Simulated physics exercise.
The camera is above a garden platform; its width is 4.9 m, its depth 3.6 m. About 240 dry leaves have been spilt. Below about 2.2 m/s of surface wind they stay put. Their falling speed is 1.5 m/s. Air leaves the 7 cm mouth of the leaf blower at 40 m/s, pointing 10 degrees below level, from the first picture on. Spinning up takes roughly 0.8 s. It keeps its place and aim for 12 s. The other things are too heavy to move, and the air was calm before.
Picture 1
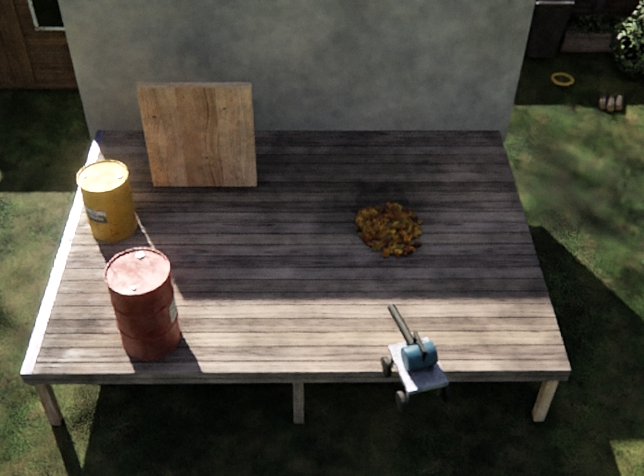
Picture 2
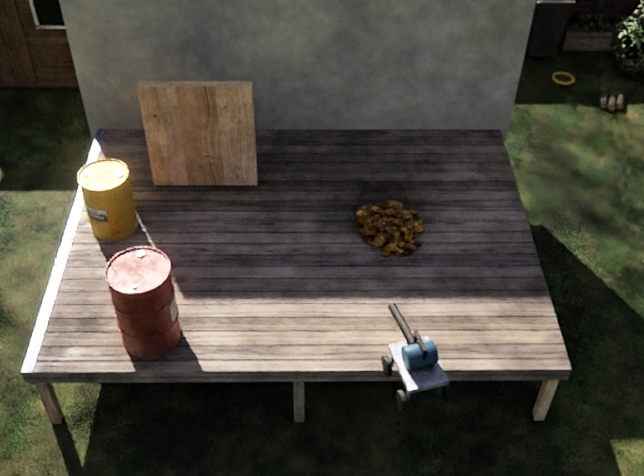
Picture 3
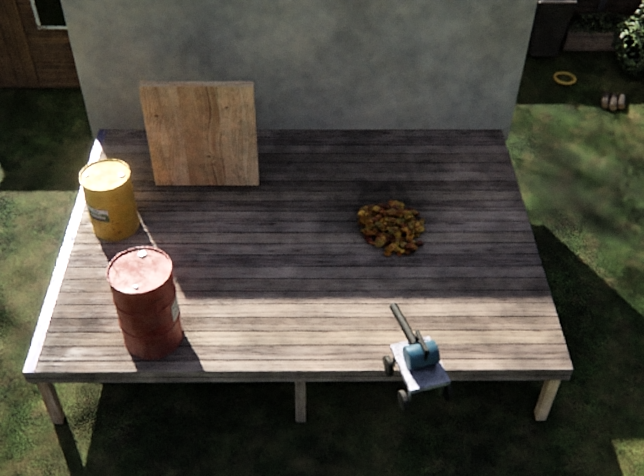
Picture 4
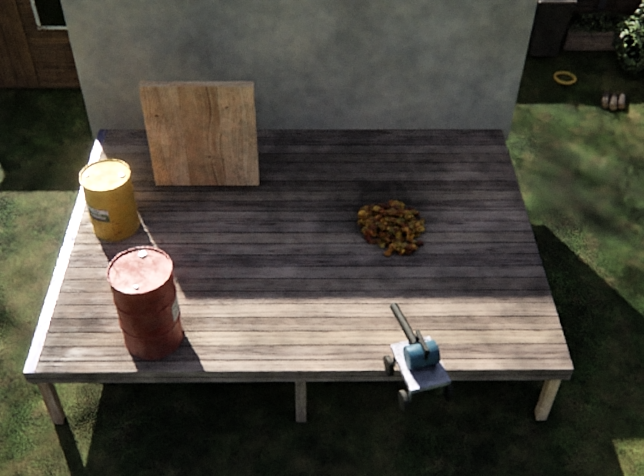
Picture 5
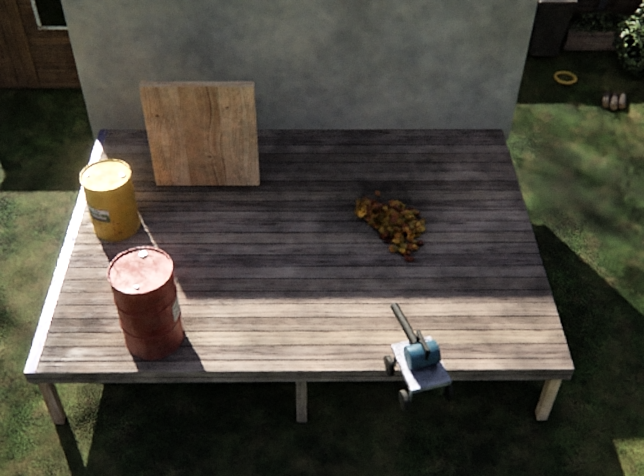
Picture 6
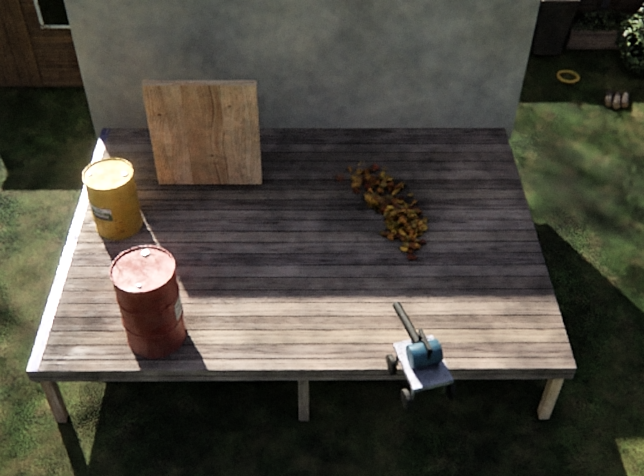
A heap of orange-brown dry leaves lies still at first on a wooden garden platform, seen from above against a grey wall with grass around it. Yellow and red barrels stand at the left, a wooden screen behind them, and a small blue-and-white blower at the front right. The leaves then begin to shift, spreading into an uneven band stretching back and slightly left, away from the blower.
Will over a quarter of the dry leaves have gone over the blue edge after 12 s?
Answer: No.
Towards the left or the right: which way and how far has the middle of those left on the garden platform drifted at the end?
To the right, by about 0.4 m.
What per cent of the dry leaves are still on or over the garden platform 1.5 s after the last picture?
About 100 %.
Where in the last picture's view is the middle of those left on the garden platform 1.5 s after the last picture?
Around (402, 165).
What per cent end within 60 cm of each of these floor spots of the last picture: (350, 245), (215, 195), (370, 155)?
In turn about 0 %, 0 %, 15 %.
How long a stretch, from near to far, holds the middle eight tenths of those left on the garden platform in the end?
Roughly 1.6 m.
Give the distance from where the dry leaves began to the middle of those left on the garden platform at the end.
Roughly 1.4 m.
Then, 1.5 s after the last picture, 94 % are on the move or not yet settled, 0 % are over the blue edge; the middle of those still in play is near (402, 165).
Then, 2.9 s after the last picture, 88 % are on the move or not yet settled, 0 % are over the blue edge; the middle of those still in play is near (410, 151).
Then, 5.7 s after the last picture, 78 % are on the move or not yet settled, 0 % are over the blue edge; the middle of those still in play is near (412, 147).
Then, 11.1 s after the last picture, at the end, 0 % are over the blue edge; the middle of those still in play is near (417, 143).
